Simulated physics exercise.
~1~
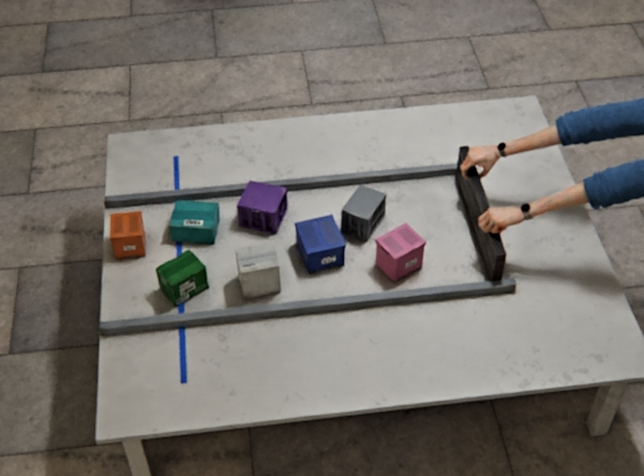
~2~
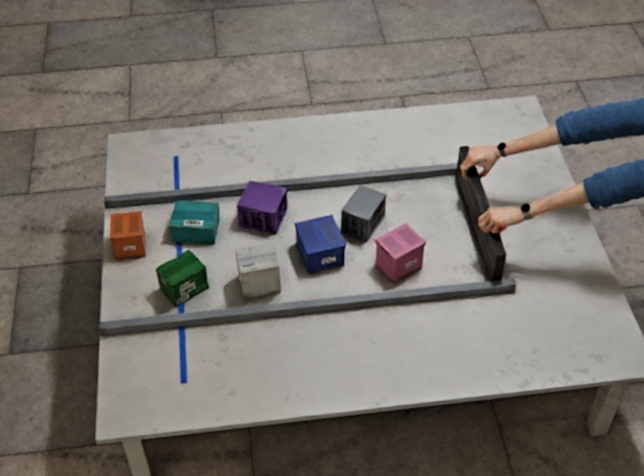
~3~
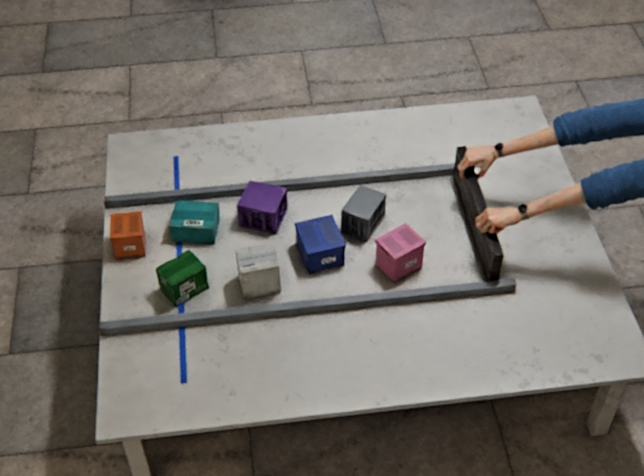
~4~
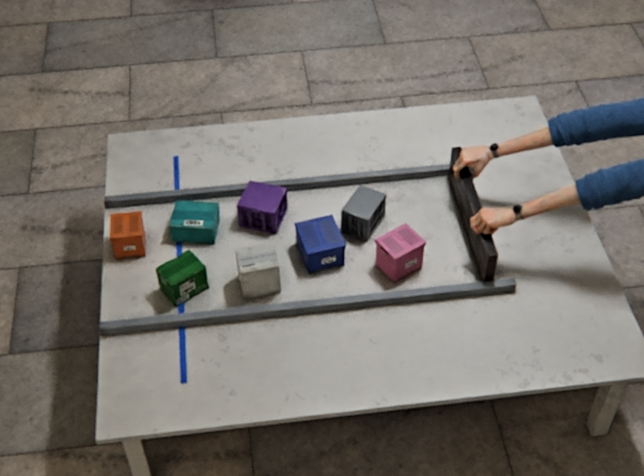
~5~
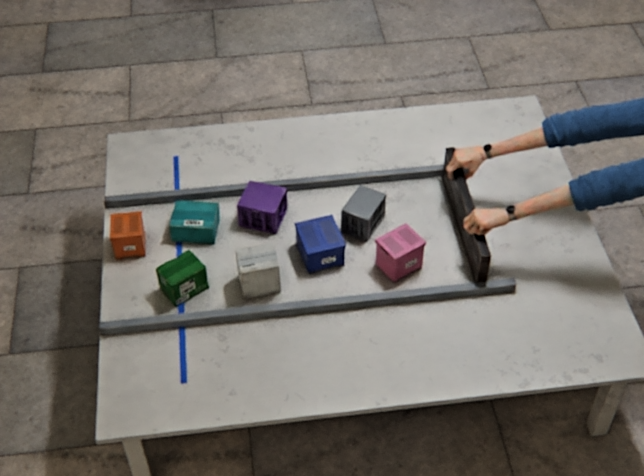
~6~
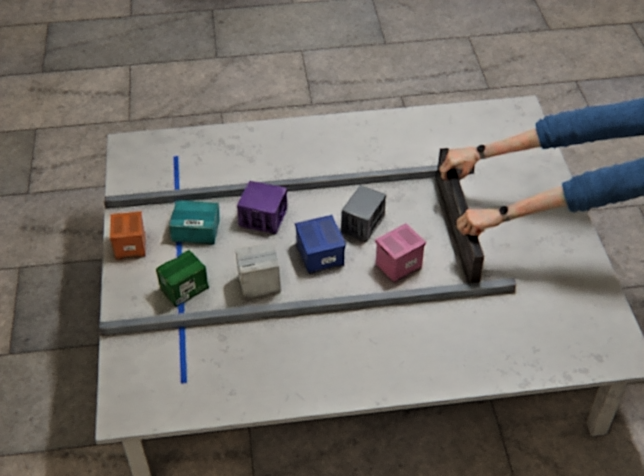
A dark plank, held by two hands in blue sleeves, slides slowly a short way left between grey rails on a pale table, seen from above on a stone-paved floor. Orange, turquoise, green, purple, white, blue, grey and pink boxes sit from left to right between the rails, with blue tape crossing near the left. The hands follow the plank, while the boxes and camera stay still.
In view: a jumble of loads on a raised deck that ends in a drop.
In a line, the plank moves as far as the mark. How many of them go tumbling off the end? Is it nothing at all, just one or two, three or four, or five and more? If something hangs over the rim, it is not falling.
It is just one or two.
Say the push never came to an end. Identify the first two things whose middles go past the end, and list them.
First the orange tote, then the turquoise parcel.
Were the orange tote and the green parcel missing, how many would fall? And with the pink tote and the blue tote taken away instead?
First try: 0 fallen; other try: 1.
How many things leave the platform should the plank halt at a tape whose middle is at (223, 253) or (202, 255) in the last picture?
In order, 0 then 0.
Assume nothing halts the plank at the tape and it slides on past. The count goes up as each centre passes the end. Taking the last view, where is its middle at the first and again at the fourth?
At (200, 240) for the first, at (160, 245) for the fourth.
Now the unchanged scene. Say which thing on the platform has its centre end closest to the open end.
The turquoise parcel, it is.
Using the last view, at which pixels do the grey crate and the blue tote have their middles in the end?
The grey crate comes to rest close to (163, 238), while the blue tote rests close to (122, 249).
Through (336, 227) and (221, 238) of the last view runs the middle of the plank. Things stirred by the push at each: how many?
Tally: First 4; then 8.
Soon after, none off yet; orange tote at rest near (128, 235); green parcel at rest near (183, 278); turquoise parcel at rest near (195, 222).
In the end, the number that fall off is one or two; gone, orange tote.
